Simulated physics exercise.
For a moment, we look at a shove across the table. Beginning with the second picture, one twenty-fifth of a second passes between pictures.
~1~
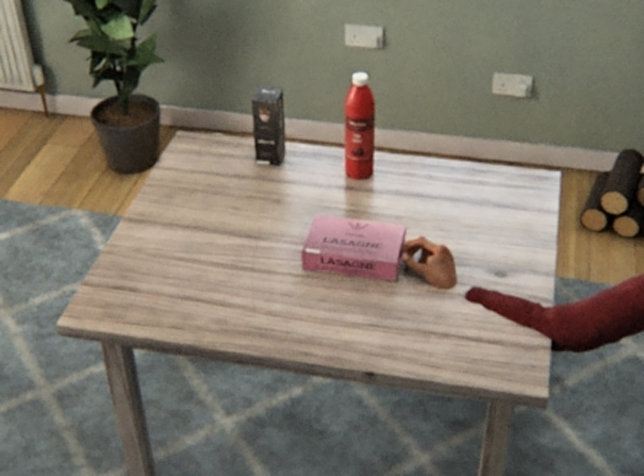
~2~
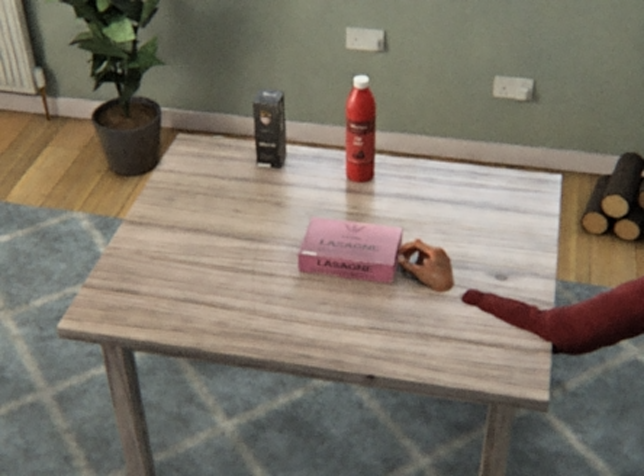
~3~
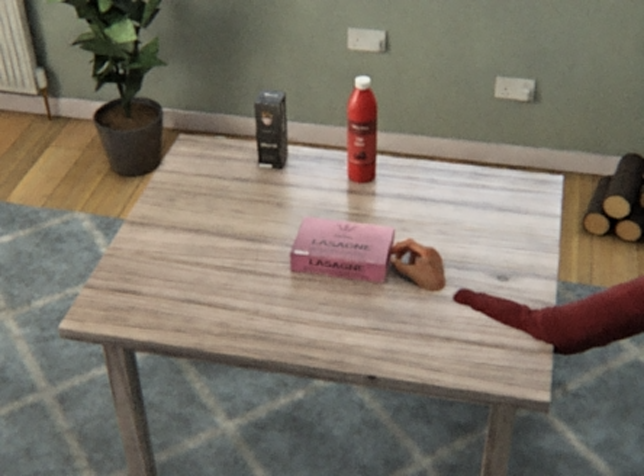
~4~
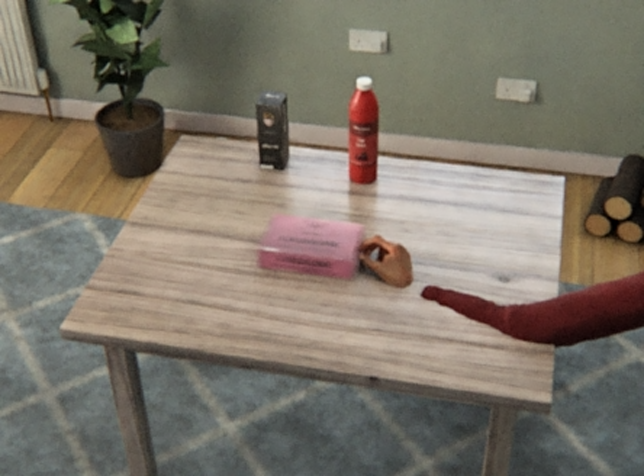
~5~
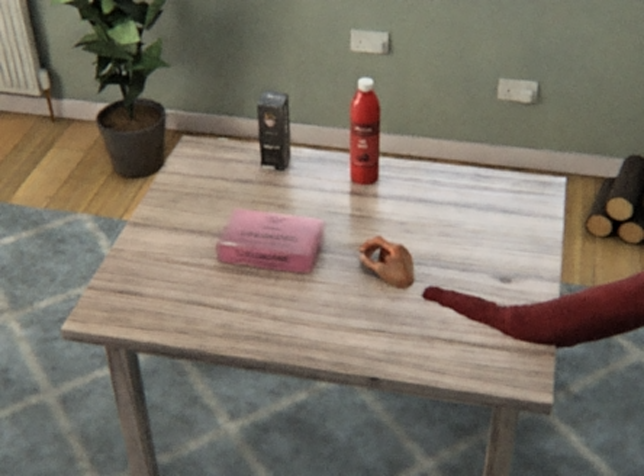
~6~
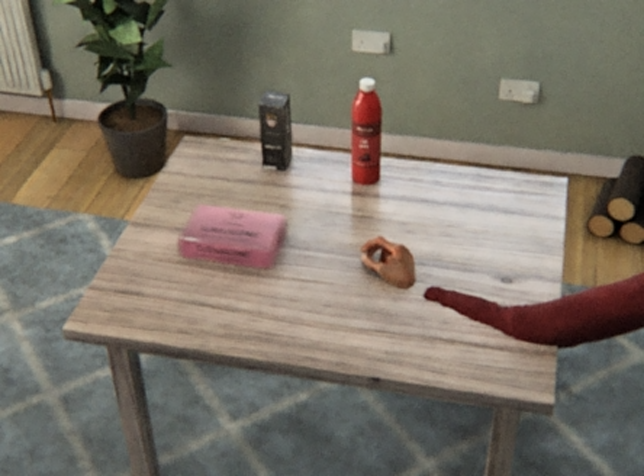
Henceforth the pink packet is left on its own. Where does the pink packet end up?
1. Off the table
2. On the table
1, off the table.
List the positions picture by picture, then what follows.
Under the hand; pink packet (354, 247), in the first picture.
Under the hand; pink packet (351, 249), in the second picture.
Under the hand; pink packet (343, 249), in the third picture.
Pink packet (312, 246), in the fourth picture.
Pink packet (272, 240) moved a little, in the fifth picture.
Pink packet (234, 236) moved about its own width, in the sixth picture.
Then, 0.20 s later than the last frame, pink packet now off the table.
Then, 0.30 s later than the last frame, things are still on the move.
Then, 0.50 s later than the last frame, as before.
When it is over, off the table, pink packet.
